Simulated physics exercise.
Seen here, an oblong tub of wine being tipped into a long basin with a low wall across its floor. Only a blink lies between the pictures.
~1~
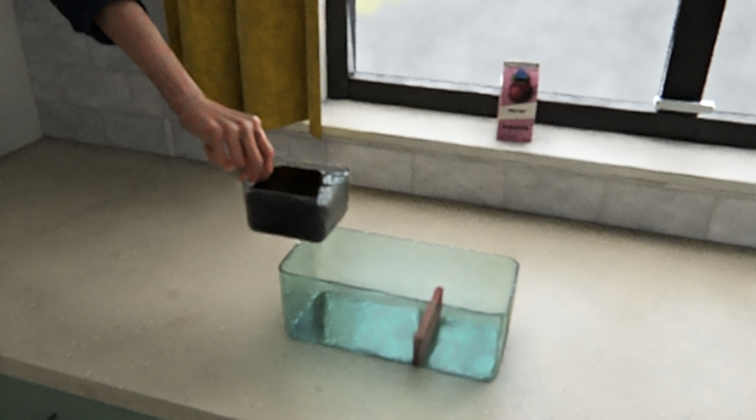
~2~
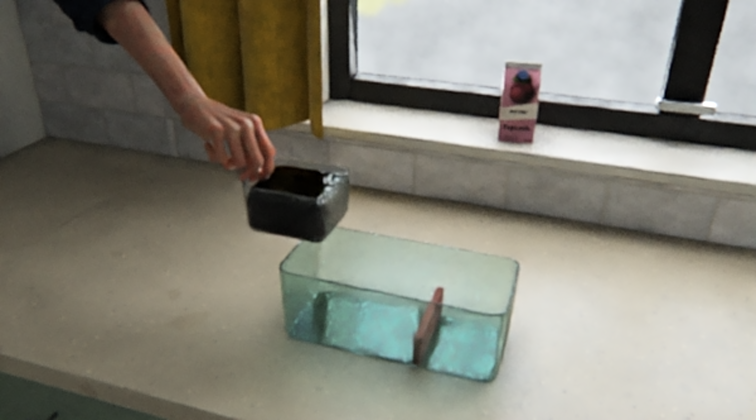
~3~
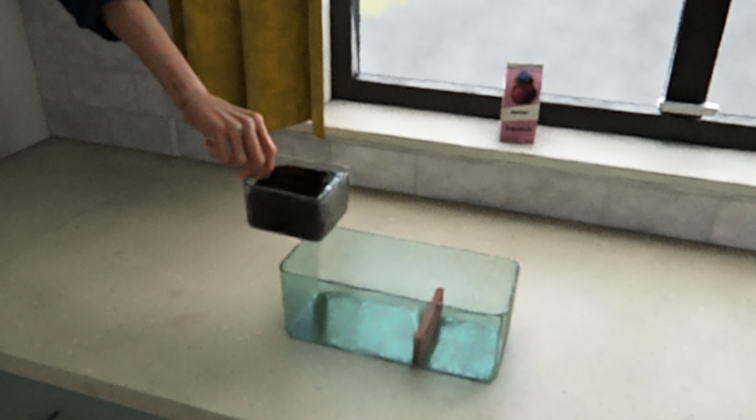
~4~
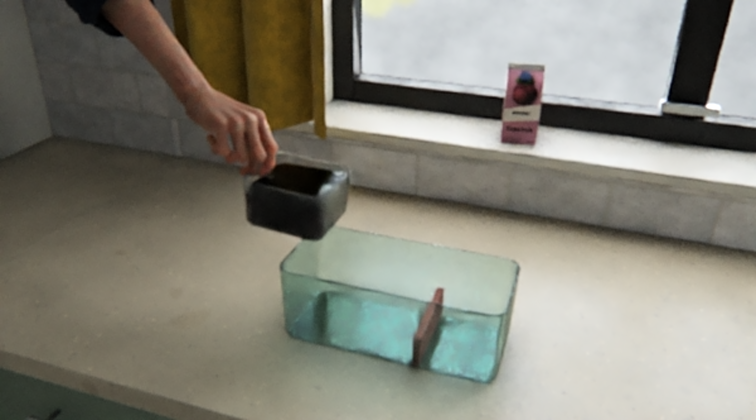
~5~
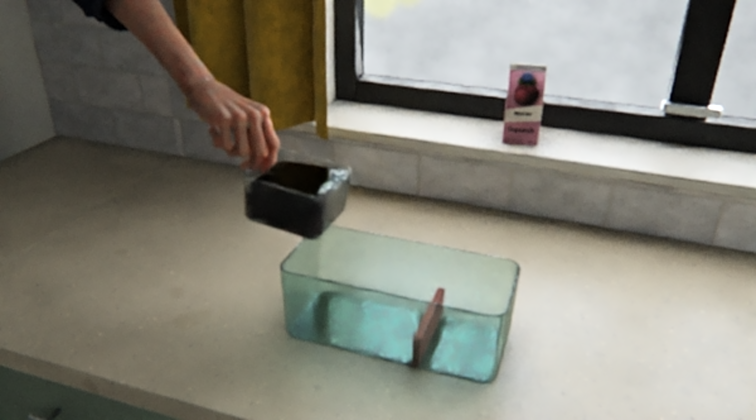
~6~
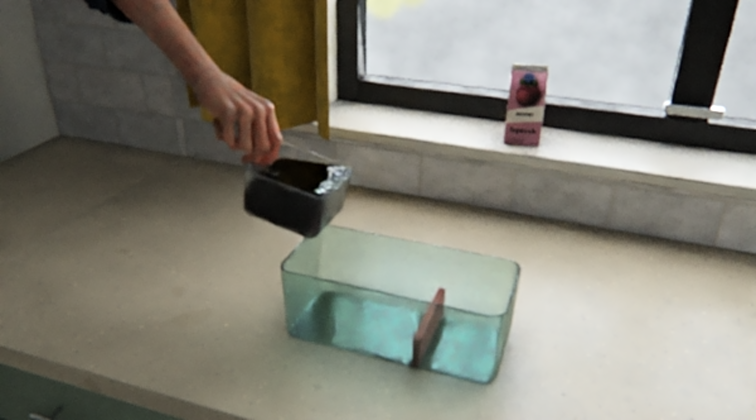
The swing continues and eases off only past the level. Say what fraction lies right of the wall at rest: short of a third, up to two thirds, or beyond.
The share right of the wall is under a third.
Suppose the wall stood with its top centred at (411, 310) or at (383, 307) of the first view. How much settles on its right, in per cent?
First some 50, then 80 per cent.
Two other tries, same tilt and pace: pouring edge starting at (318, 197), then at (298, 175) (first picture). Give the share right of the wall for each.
The first gives 5 %, the second 5 %.
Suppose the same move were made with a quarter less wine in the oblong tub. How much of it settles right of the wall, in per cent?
Near 5 %.
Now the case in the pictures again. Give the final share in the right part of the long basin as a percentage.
Near 5 %.
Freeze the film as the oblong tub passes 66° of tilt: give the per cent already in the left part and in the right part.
Left about 5, right about 0.
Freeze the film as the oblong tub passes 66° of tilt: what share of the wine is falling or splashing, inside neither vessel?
Close to 30 per cent.
A moment on, the oblong tub is tipped part way and 61 per cent is still to pour, 7 is left of the wall and 0 right of it.
Next, the oblong tub is tipped on its side and 12 per cent is still to pour, 66 is left of the wall and 3 right of it.
Then the oblong tub is tipped on its side and 2 per cent is still to pour, 80 is left of the wall and 3 right of it.
Later the oblong tub is tipped on its side and 0 per cent is still to pour, 90 is left of the wall and 4 right of it.
In the end 91 per cent lies left of the wall, 4 right of it and 5 outside.
